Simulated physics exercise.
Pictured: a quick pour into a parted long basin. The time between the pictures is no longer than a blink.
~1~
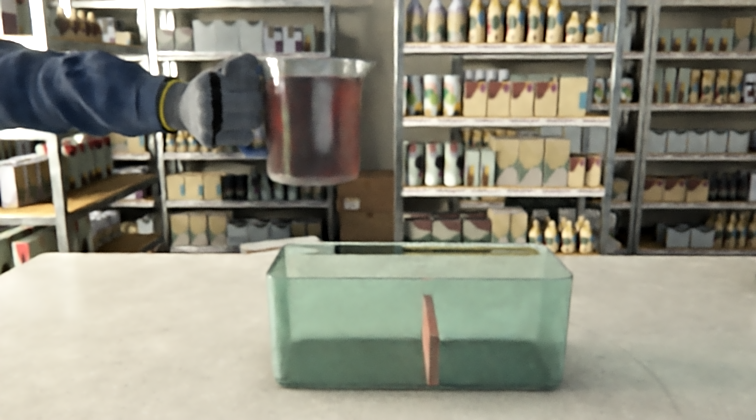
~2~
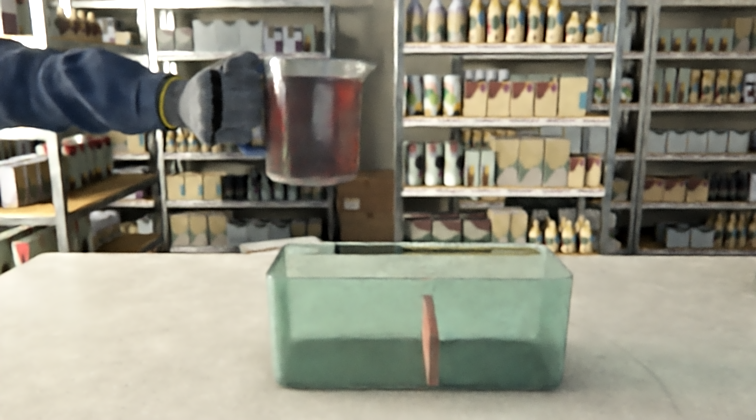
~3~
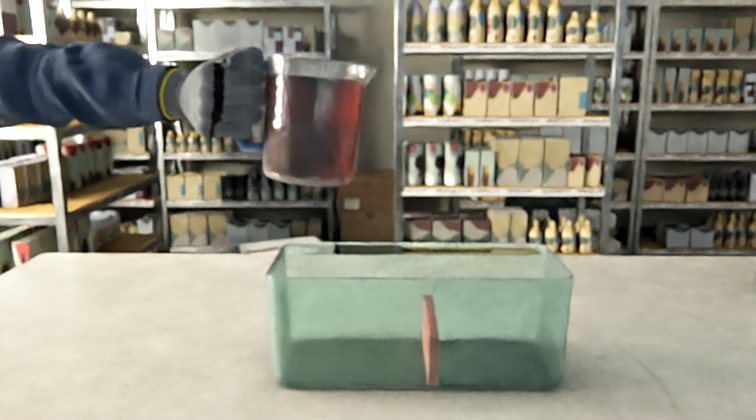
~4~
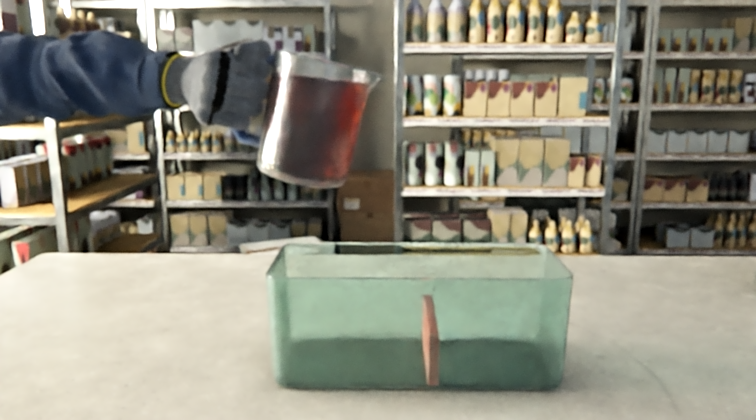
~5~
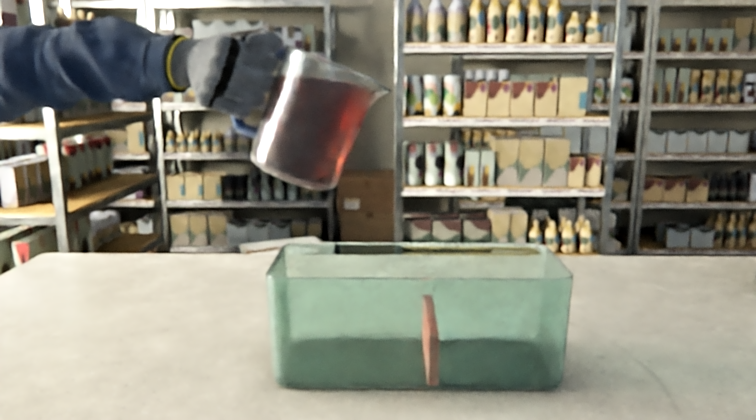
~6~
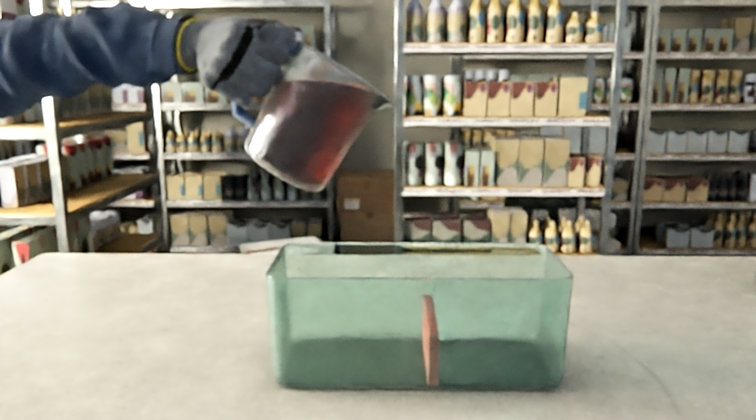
A gloved hand in a dark blue sleeve reaches in from the left, holding a clear jug of dark red tea above a pale tabletop, seen from the front in a storeroom lined with stocked metal shelves. Below stands a long, green-tinted clear basin with a thin reddish upright divider inside. The hand tilts the jug steadily rightward, the tea shifting within it, while the basin and camera stay still.
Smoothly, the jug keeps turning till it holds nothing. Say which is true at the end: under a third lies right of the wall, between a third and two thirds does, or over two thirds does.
Most likely the right of the wall will hold upwards of two thirds.
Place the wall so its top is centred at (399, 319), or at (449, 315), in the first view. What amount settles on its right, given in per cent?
95 % then 55 %, approximately.
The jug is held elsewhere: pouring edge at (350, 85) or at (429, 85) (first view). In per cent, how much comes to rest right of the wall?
In turn 25 and 90 in a hundred.
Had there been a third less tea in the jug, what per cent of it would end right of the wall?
I'd say roughly 75 percent.
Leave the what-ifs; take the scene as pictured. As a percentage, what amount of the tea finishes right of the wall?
Share approx. 85 %.
A moment on, the jug is tipped on its side and 65 per cent is still to pour, 0 is left of the wall and 8 right of it.
Next, the jug is tipped on its side and 30 per cent is still to pour, 2 is left of the wall and 46 right of it.
Then the jug is tipped on its side and 12 per cent is still to pour, 3 is left of the wall and 75 right of it.
Later the jug is tipped on its side and 5 per cent is still to pour, 6 is left of the wall and 84 right of it.
Finally, 13 per cent lies left of the wall, 85 right of it and 2 outside.
